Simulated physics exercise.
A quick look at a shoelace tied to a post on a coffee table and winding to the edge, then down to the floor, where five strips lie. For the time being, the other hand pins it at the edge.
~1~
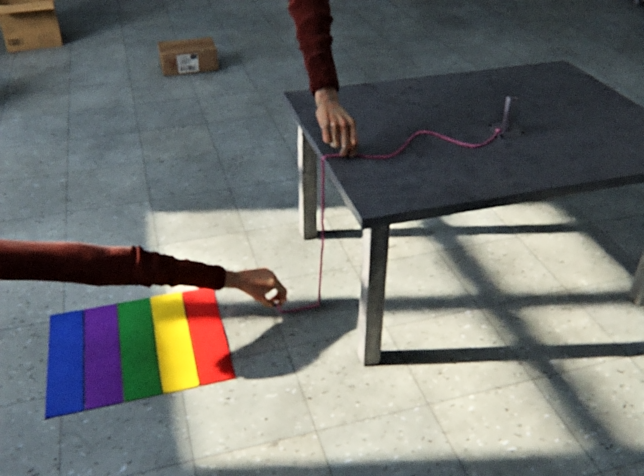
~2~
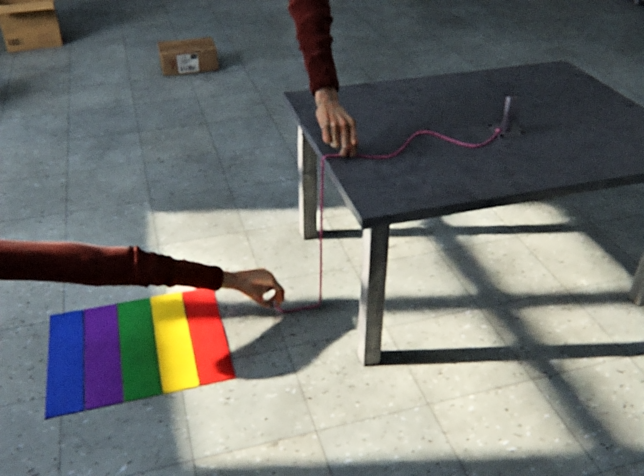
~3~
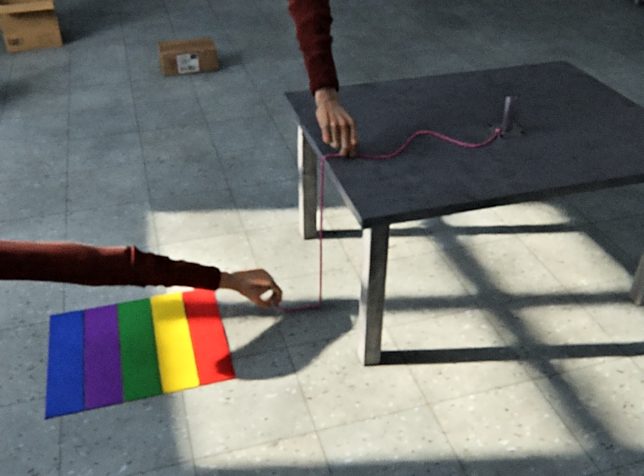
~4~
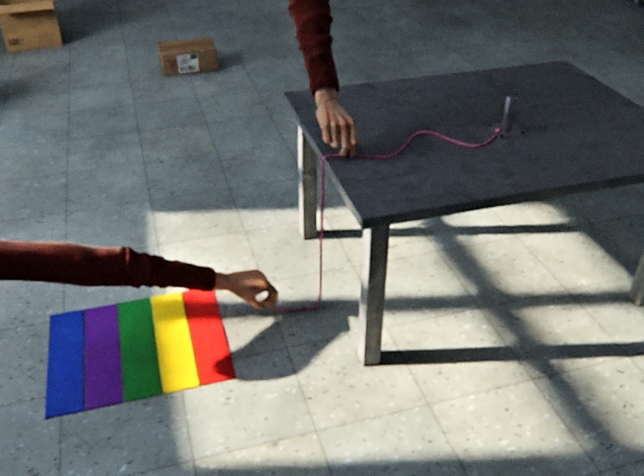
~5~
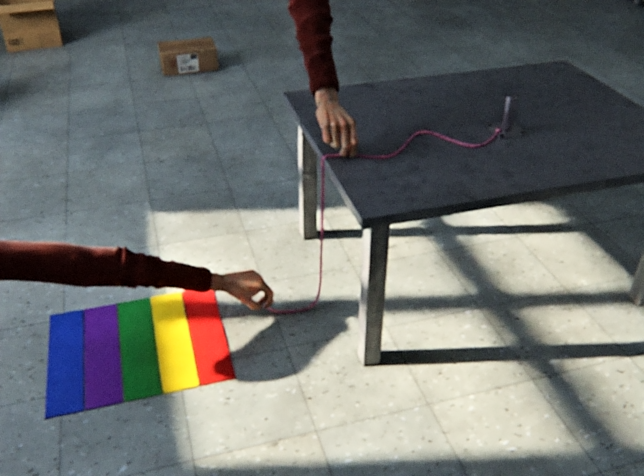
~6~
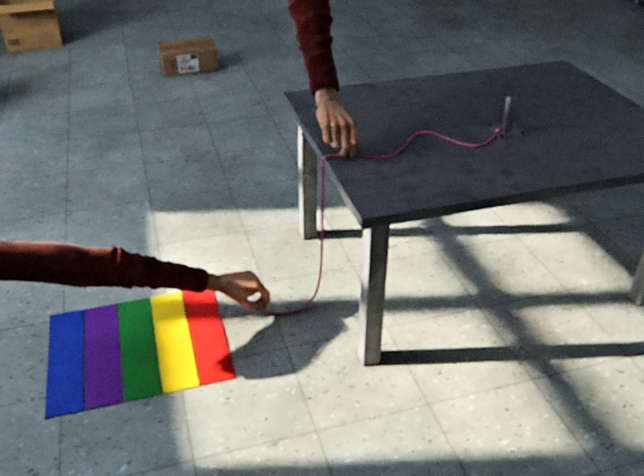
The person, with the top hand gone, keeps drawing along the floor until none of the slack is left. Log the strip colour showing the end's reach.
Reach: Purple strip.
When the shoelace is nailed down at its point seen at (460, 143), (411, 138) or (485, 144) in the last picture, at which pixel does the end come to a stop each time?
Per try (px, approx.): (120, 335), (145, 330), (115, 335).
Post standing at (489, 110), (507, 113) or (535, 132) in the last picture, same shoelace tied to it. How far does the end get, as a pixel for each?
The spots are near (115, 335), (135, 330) and (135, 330).
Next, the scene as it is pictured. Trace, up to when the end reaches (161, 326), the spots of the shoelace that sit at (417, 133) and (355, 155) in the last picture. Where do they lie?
(393, 143) and (319, 175).
Soon after, end near (161, 326); over yellow.
After that, end near (124, 333); over green.
At the stop, end near (103, 337); over purple. The end stops over the purple strip.
